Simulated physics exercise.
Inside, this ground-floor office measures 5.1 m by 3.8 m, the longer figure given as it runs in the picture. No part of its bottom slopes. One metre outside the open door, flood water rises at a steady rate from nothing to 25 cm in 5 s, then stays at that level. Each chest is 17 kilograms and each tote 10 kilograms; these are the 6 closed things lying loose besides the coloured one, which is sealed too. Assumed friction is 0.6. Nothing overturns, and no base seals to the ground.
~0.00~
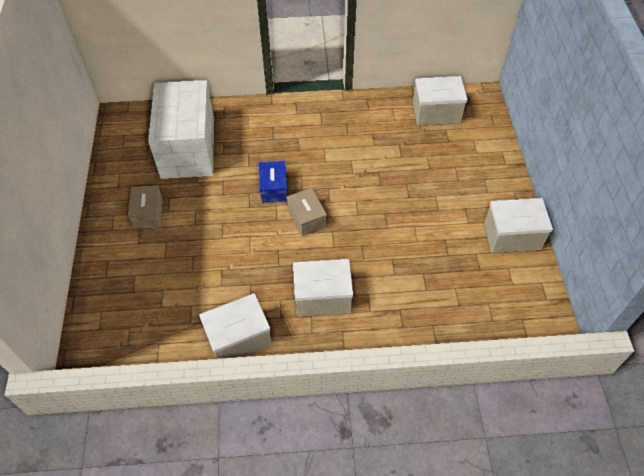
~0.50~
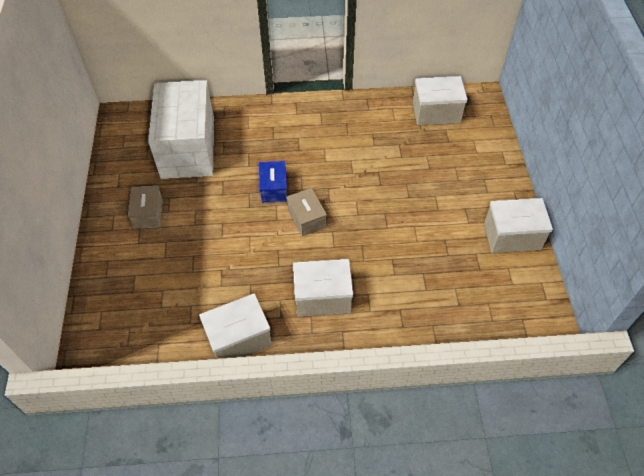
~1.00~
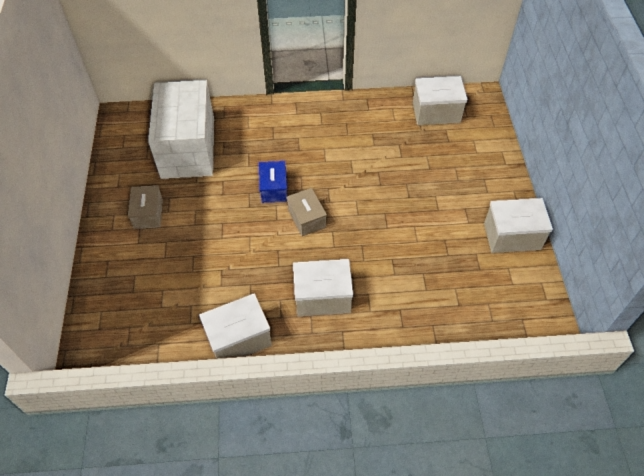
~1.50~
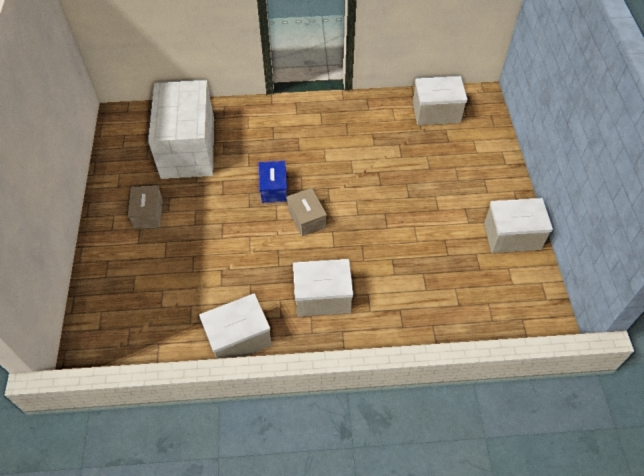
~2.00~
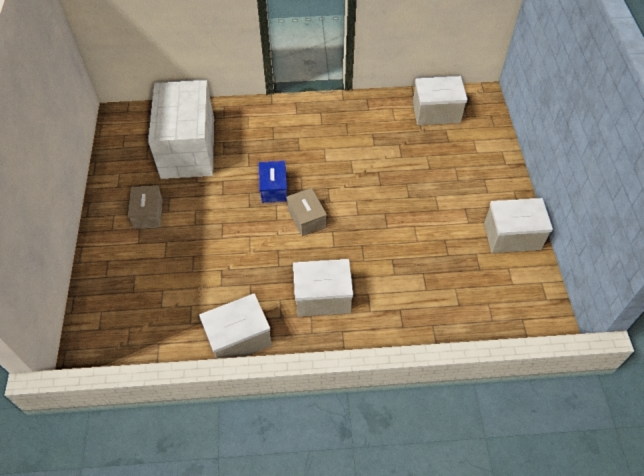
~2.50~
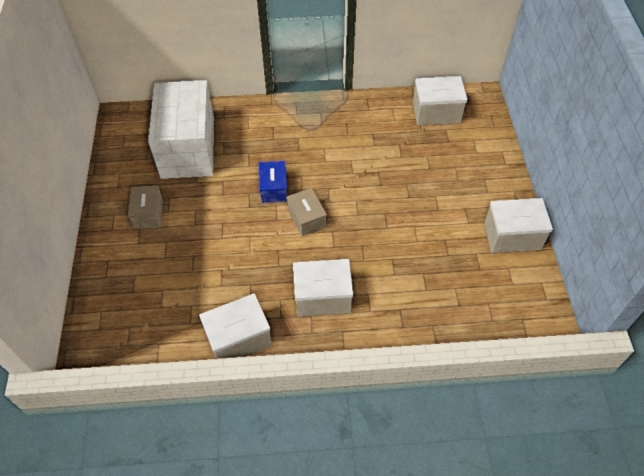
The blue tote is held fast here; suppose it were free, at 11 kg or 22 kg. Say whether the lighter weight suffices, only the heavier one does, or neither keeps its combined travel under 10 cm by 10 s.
Only the heavier one does.
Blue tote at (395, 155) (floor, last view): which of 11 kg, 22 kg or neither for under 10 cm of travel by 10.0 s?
Outcome - success with both.
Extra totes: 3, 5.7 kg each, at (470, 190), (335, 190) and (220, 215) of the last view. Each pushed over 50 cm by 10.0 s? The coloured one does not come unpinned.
In the order given, within the mark, then beyond the mark, and last beyond the mark.
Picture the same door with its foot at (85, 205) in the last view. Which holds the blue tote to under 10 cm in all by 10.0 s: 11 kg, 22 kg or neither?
Then only the bigger mass works.
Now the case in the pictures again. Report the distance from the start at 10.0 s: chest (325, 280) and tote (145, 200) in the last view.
In turn: 0 cm, 0 cm.
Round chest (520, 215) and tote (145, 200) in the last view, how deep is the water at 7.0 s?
First about 4 cm, second about 3 cm.
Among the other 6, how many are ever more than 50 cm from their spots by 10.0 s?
Count: 1.
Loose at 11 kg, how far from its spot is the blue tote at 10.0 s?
80 cm.
After 3.5 s the blue tote would be 0 cm from its start with 11 kg and 0 cm from its start with 22 kg; 1 cm of water round it then.
After 4.5 s the blue tote would be 0 cm from its start with 11 kg and 0 cm from its start with 22 kg; 5 cm of water round it then.
After 7.0 s the blue tote would be 76 cm from its start with 11 kg and 0 cm from its start with 22 kg; 6 cm of water round it then.
After 10.0 s the blue tote would be 87 cm from its start with 11 kg and 0 cm from its start with 22 kg; 6 cm of water round it then.
